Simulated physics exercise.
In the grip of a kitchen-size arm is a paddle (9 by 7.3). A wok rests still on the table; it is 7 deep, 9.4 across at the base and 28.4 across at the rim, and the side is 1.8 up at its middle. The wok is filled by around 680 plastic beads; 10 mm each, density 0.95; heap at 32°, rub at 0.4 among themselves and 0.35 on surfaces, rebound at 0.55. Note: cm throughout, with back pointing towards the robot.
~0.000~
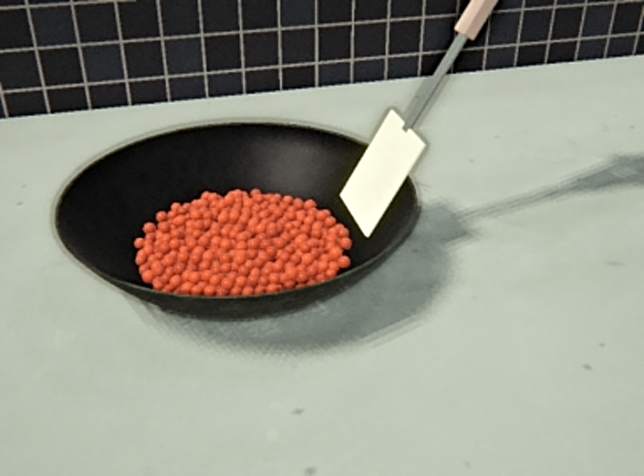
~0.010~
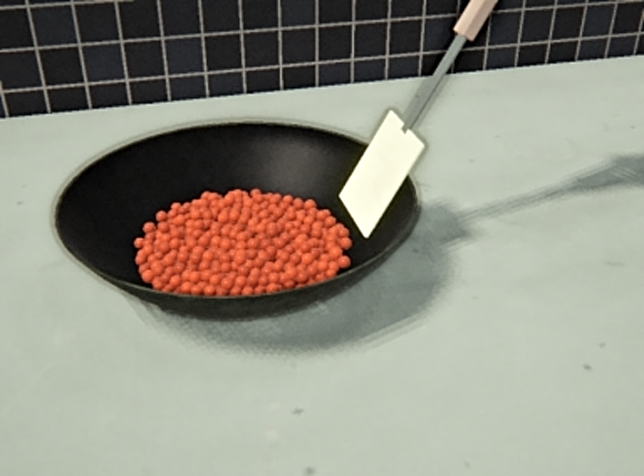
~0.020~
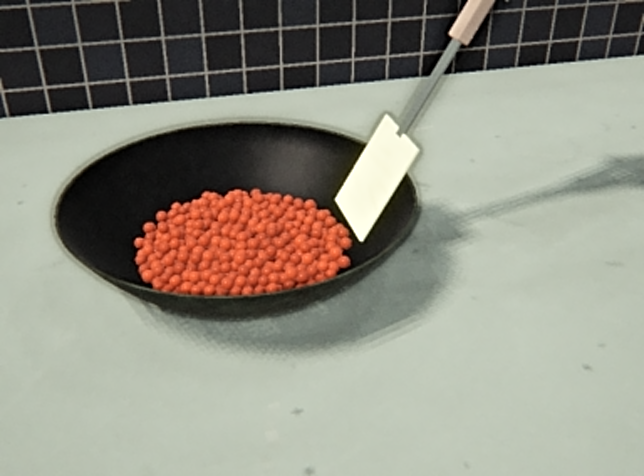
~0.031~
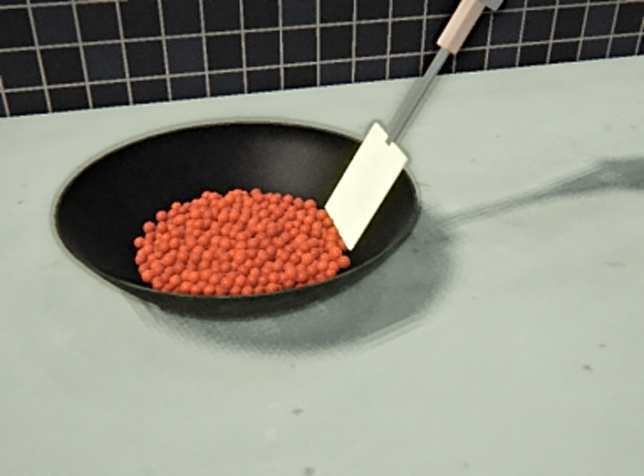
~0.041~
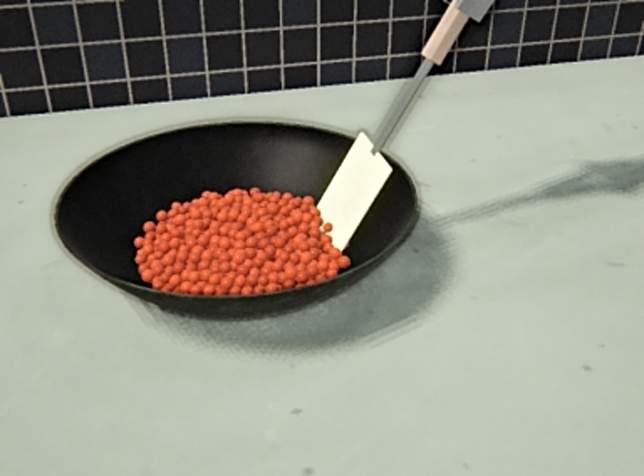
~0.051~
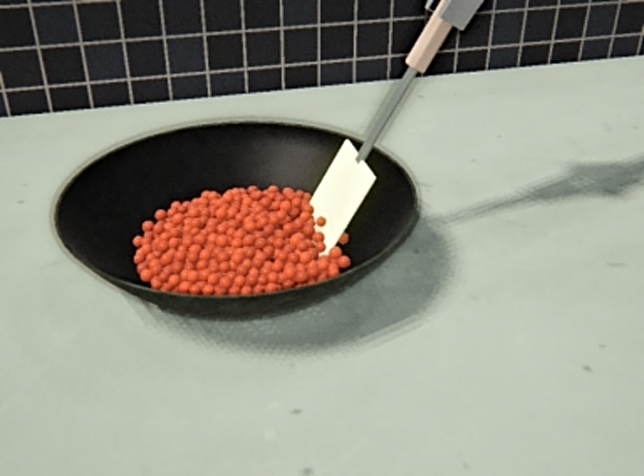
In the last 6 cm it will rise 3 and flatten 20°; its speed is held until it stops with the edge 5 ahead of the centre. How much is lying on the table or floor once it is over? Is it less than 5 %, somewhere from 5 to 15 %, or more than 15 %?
It is from 5 to 15 %.
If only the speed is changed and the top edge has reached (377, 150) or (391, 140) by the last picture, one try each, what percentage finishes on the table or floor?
Roughly 0 per cent, then roughly 0 per cent.
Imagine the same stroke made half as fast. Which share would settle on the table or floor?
Roughly 0 per cent, I'd say.
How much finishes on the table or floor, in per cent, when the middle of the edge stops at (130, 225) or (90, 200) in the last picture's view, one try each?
Respectively about 35 and 40 percent end on the table or floor.
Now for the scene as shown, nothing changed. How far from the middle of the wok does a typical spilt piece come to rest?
It's around 46 cm.
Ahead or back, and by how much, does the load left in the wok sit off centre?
It sits some 4.0 centimetres ahead of centre.
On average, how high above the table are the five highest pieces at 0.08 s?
I'd say close to 7 cm on average.
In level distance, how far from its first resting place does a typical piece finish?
It comes to some 3 cm.
By 0.08 s, sloping 60°, highest piece 7 above the table; 683 in the wok.
By 0.10 s, sloping 54°, highest piece 10 above the table; 683 in the wok.
By 0.31 s, sloping 40°, highest piece 31 above the table; 629 in the wok, 11 on the table or floor, 43 on the blade or in flight.
By 1.36 s, sloping 40°, highest piece 6 above the table; 628 in the wok, 55 on the table or floor.
Final count, 628 in the wok, 55 on the table or floor. That is 8 % on the table or floor.
